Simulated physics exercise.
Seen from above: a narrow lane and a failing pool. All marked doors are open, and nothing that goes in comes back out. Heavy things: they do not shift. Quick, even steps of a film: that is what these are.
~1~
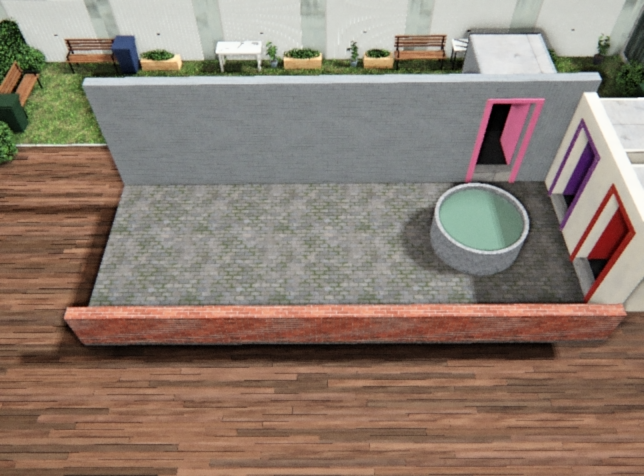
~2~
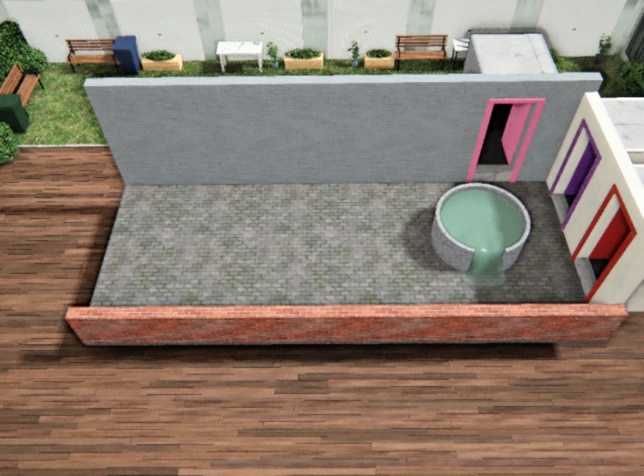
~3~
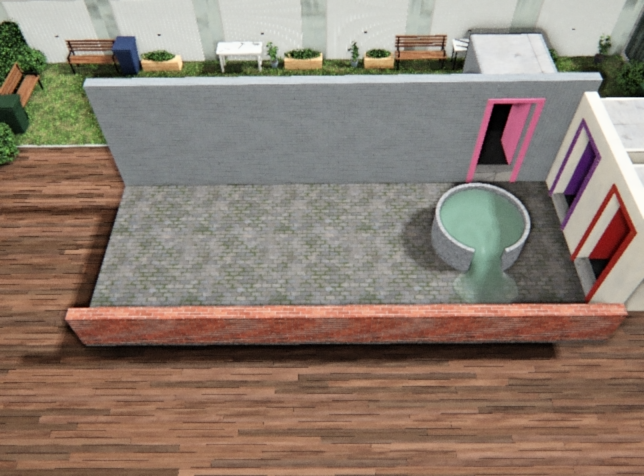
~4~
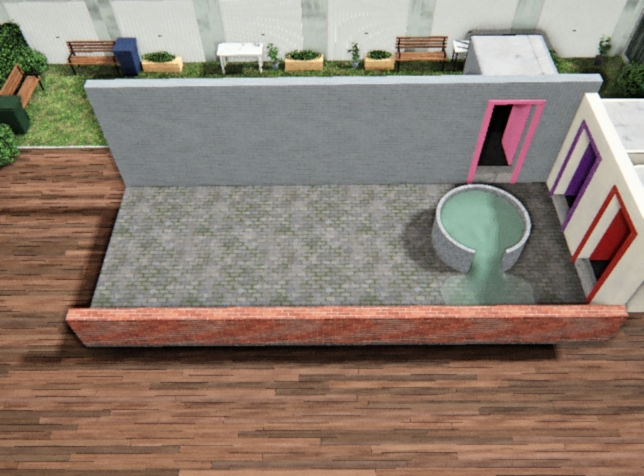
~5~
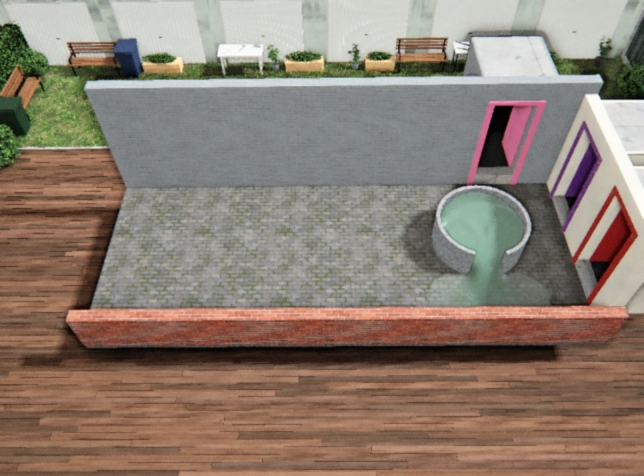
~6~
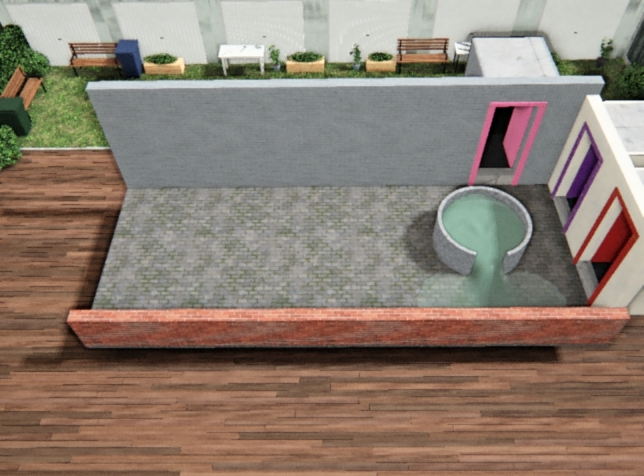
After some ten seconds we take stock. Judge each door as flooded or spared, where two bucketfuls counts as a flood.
The purple door is spared, the pink door is spared, the red door is spared.
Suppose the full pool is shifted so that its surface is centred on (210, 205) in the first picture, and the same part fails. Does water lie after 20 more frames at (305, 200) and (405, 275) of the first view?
I'd say spared for the first and watered for the second.
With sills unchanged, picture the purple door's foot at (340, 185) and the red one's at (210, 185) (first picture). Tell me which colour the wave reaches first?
Answer: The one in pink.
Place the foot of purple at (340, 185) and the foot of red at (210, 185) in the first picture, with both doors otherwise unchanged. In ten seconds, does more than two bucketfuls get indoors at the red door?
Looking at it, the red one doesn't reach that level.
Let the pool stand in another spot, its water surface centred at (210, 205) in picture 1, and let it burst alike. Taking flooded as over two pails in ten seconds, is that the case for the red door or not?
Checking the red door, it comes in lower.
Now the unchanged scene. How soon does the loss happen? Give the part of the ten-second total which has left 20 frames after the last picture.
About 0 %.
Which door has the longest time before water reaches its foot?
Answer: The one in pink.
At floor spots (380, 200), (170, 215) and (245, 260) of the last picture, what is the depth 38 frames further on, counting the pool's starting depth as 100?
First 4, next 2, last 2 in a hundred.
A moment on, water covers 10 % of the floor; the purple door not reached, the pink door not reached, the red door not reached.
Next, water covers 25 % of the floor; the purple door wet at the sill, nothing in, the pink door not reached, the red door wet at the sill, nothing in.
Then, water covers 55 % of the floor; the purple door wet at the sill, nothing in, the pink door wet at the sill, nothing in, the red door under two buckets in.
Later, water covers 90 % of the floor; the purple door under two buckets in, the pink door wet at the sill, nothing in, the red door under two buckets in.
In the end, water covers 95 % of the floor; the purple door under two buckets in, the pink door wet at the sill, nothing in, the red door under two buckets in.
